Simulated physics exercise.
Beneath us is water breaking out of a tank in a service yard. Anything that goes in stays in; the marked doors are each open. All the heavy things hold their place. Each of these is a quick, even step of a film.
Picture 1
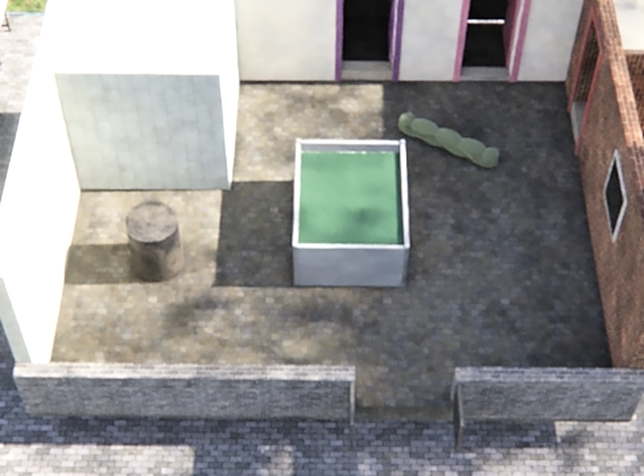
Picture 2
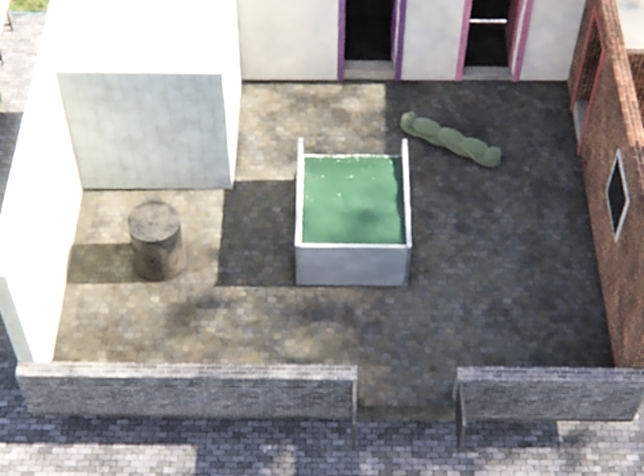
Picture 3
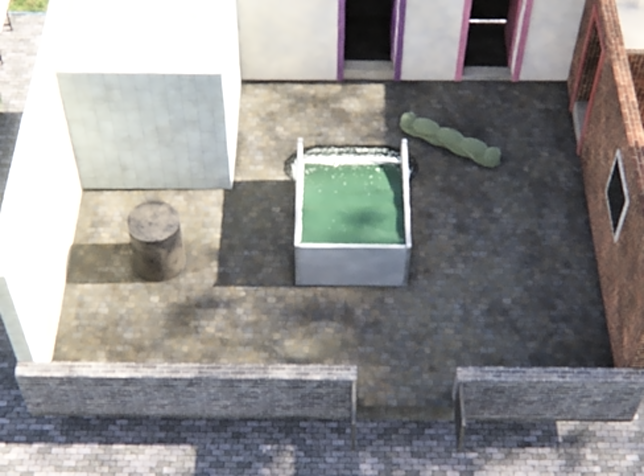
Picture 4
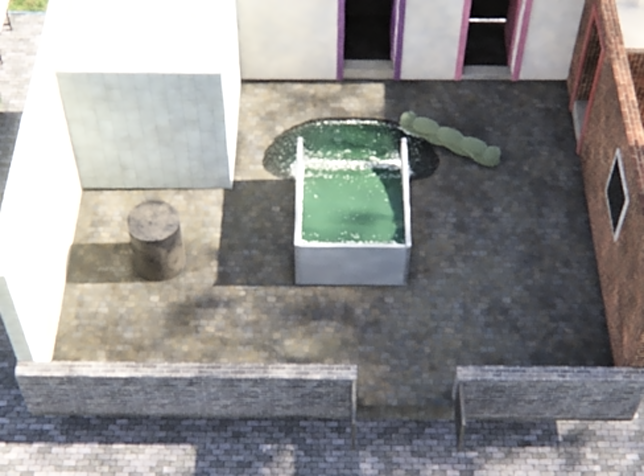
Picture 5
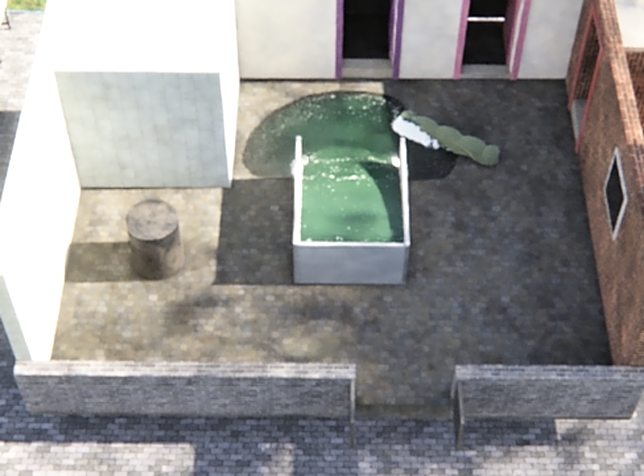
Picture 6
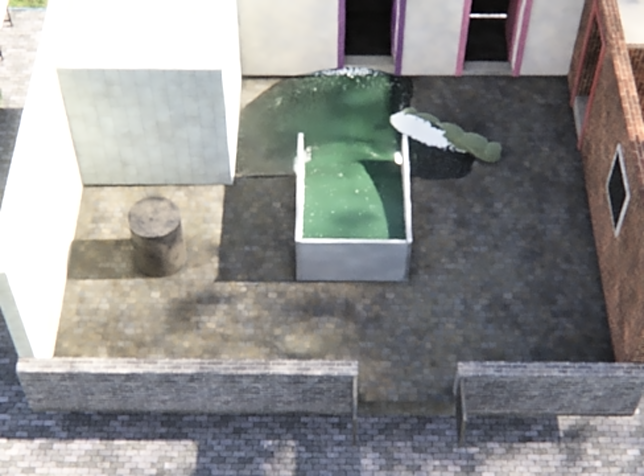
Green water pouring from the far side of a white-walled tank, spreading across a paved yard and foaming against a knobbly green object.
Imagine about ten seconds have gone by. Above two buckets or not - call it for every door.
Pink door: Not above two buckets; purple door: Above two buckets; red door: Not above two buckets.
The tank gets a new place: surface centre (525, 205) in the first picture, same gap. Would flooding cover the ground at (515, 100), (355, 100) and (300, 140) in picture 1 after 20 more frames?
My reading is hit by the flood first, hit by the flood next and hit by the flood last.
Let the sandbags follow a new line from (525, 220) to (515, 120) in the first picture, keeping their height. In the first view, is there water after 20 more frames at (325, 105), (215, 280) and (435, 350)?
Well, in order they'd be waterlogged, waterlogged and left untouched.
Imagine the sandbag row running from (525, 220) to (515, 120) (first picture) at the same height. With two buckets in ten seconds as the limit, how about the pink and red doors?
I'd say pink door crosses the line and red door falls short.
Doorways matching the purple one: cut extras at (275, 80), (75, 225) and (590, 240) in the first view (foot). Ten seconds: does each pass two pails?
Lab note, doors in listed order: Over the limit, under the limit, under the limit.
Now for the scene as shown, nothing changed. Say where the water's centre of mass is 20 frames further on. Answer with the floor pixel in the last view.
Near (367, 152).
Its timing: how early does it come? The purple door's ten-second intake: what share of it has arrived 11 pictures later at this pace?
Close to 80 out of every hundred.
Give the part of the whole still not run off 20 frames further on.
That works out to about 90 per cent.
A moment on, water covers 20 % of the floor; the pink door wet at the sill, nothing in, the purple door far over two buckets in, the red door not reached.
Next, water covers 30 % of the floor; the pink door wet at the sill, nothing in, the purple door far over two buckets in, the red door not reached.
Then, water covers 55 % of the floor; the pink door wet at the sill, nothing in, the purple door far over two buckets in, the red door wet at the sill, nothing in.
Later, water covers 80 % of the floor; the pink door wet at the sill, nothing in, the purple door far over two buckets in, the red door wet at the sill, nothing in.
In the end, water covers 95 % of the floor; the pink door wet at the sill, nothing in, the purple door far over two buckets in, the red door wet at the sill, nothing in.
